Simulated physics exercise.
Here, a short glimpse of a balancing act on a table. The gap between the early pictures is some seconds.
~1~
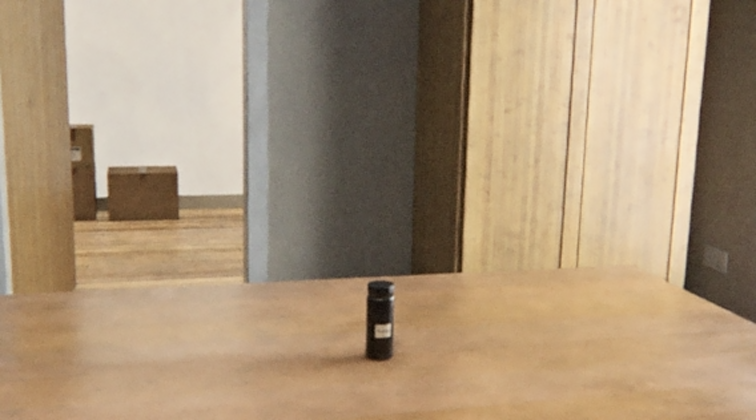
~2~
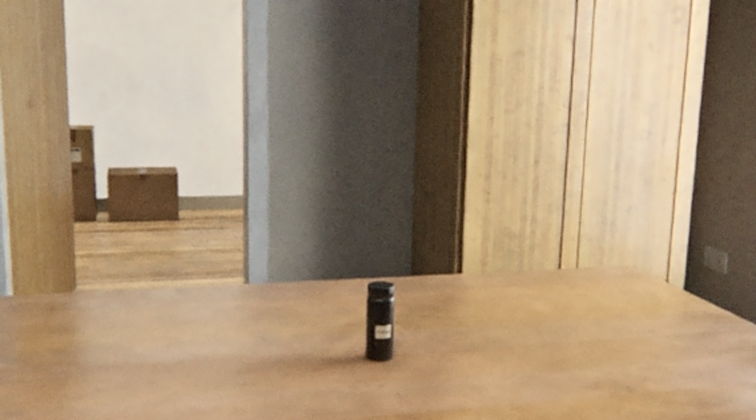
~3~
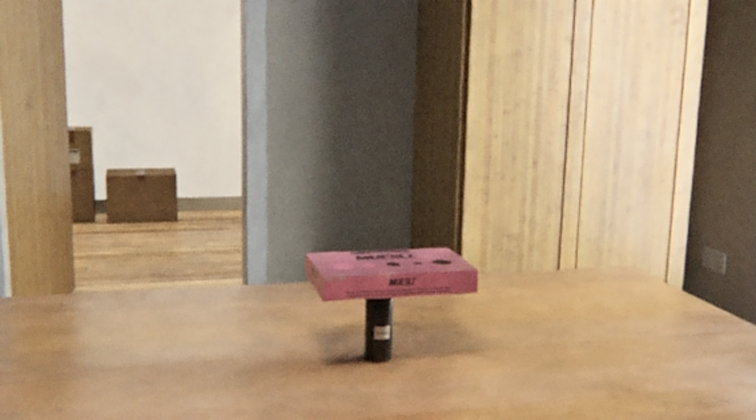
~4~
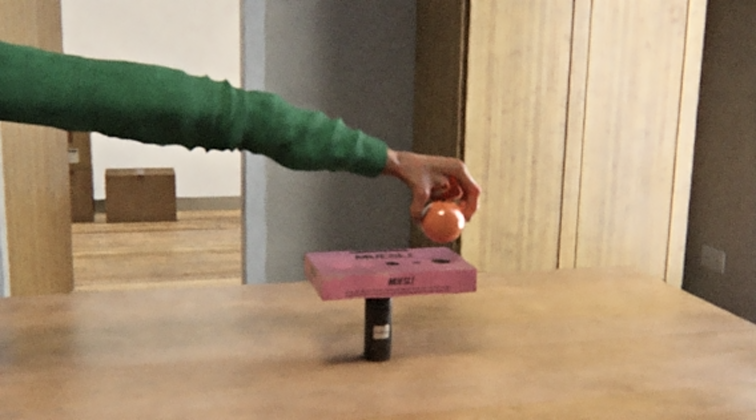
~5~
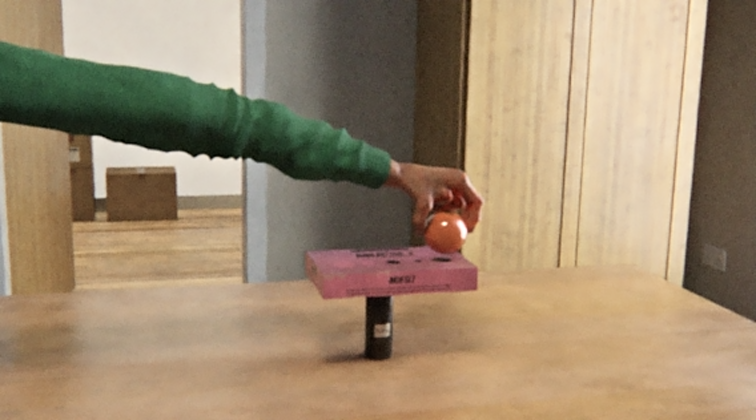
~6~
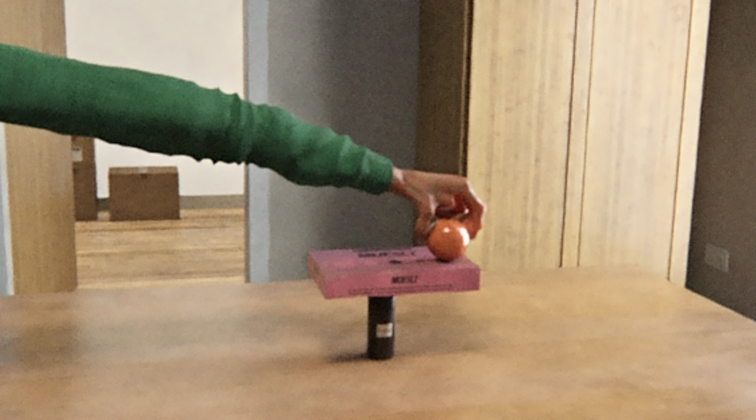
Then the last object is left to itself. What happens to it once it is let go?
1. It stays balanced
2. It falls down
2.
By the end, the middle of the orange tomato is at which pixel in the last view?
Somewhere around (510, 338) in the last picture.
Then, 0.30 s on from there, orange tomato now fallen; pink packet turned 47° from how it was put.
Then, 0.40 s on from there, pink packet on its side.
Then, 0.60 s on from there, orange tomato resting near (507, 337).
Then, 0.90 s on from there, pink packet now fallen.
In the end, fallen, orange tomato and pink packet; black shaker unmoved. At the end, from the last picture's camera, orange tomato near (510, 338). The stack comes apart.
